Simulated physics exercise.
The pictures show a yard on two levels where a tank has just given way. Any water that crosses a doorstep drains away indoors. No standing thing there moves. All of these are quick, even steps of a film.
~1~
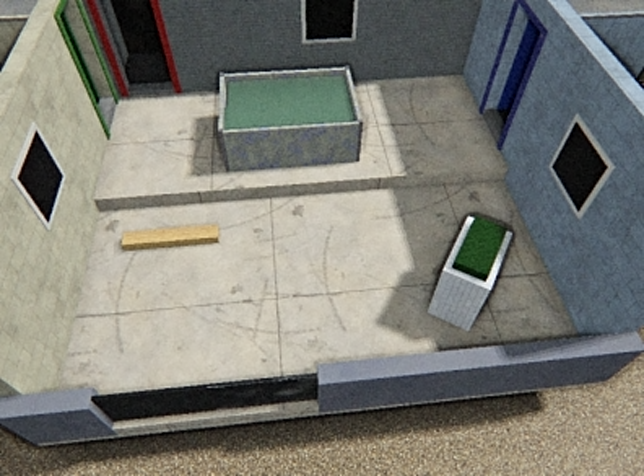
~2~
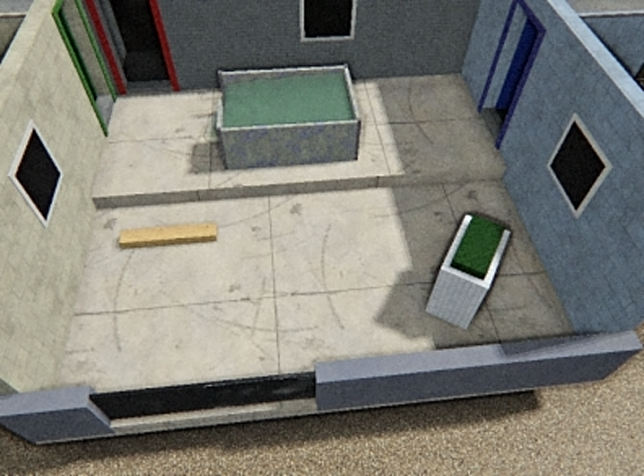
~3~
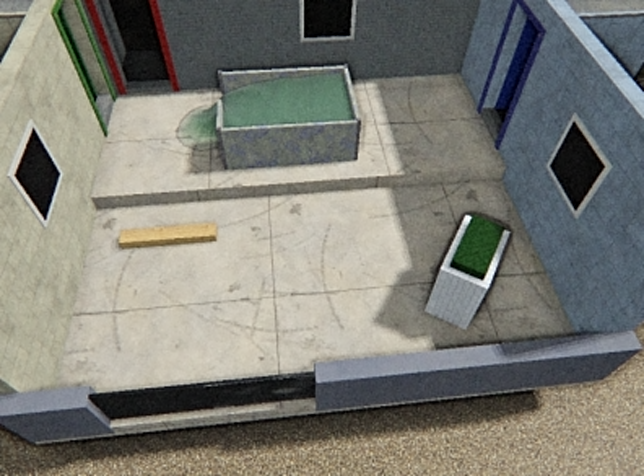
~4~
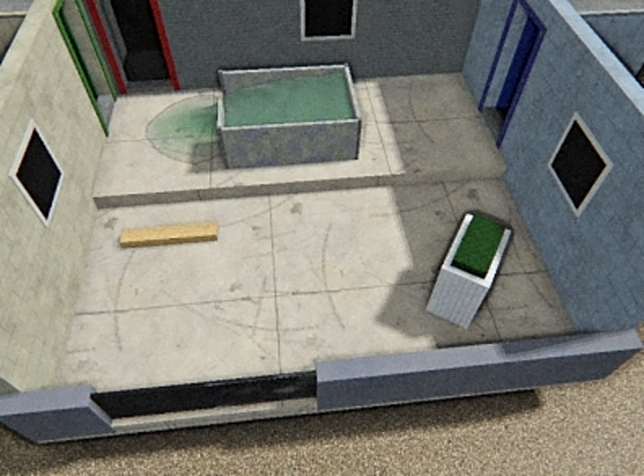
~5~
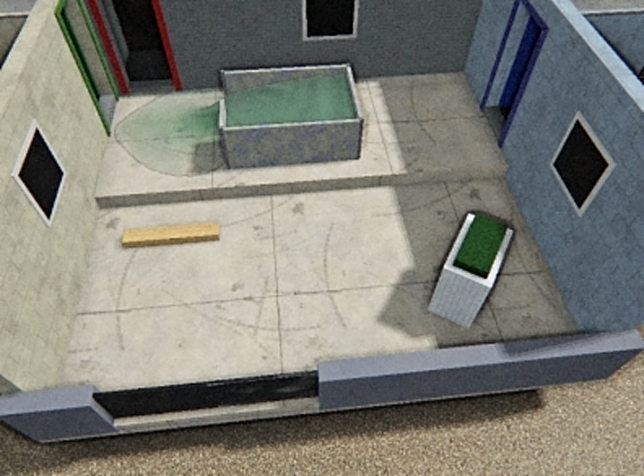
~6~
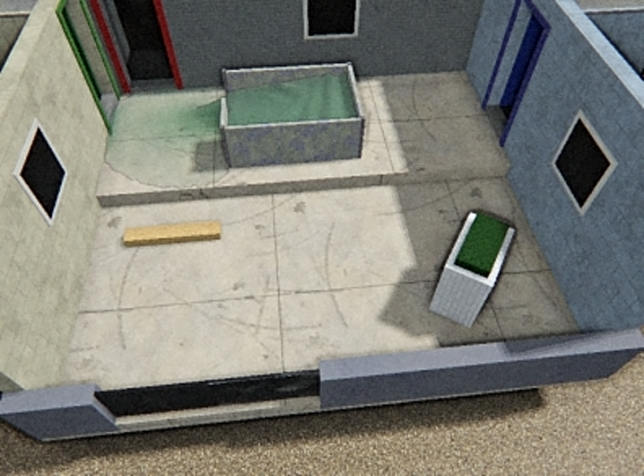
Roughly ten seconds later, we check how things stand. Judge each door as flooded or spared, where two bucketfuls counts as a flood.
The blue door is spared, the green door is flooded, the red door is flooded.
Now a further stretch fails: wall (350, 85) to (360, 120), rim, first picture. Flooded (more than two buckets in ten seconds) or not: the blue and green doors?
Door by door, the blue door exceeds it and the green door doesn't reach it.
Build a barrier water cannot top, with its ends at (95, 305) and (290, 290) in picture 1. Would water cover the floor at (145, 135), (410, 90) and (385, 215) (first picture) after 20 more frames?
Lab note - point 1: Inundated; point 2: Parched; point 3: Parched.
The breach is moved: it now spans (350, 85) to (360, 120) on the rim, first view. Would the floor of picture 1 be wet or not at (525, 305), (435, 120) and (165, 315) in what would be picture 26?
Going through them, the first would be submerged, the next submerged and the last still bare.
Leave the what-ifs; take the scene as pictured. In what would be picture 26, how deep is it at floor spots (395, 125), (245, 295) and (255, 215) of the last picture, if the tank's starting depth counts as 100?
Taking the places in turn, I get roughly 0, 0 and 2 percent.
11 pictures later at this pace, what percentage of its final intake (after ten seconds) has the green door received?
Roughly 60 per cent.
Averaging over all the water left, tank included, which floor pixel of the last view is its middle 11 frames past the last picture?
I'd put it at around (233, 137).
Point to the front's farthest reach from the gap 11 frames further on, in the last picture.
Near (70, 356).
A moment on, water covers 15 % of the floor; the blue door not reached, the green door over two buckets in, the red door under two buckets in.
Next, water covers 20 % of the floor; the blue door not reached, the green door far over two buckets in, the red door over two buckets in.
Then, water covers 30 % of the floor; the blue door not reached, the green door far over two buckets in, the red door far over two buckets in.
Later, water covers 60 % of the floor; the blue door not reached, the green door far over two buckets in, the red door far over two buckets in.
In the end, water covers 85 % of the floor; the blue door wet at the sill, nothing in, the green door far over two buckets in, the red door far over two buckets in.
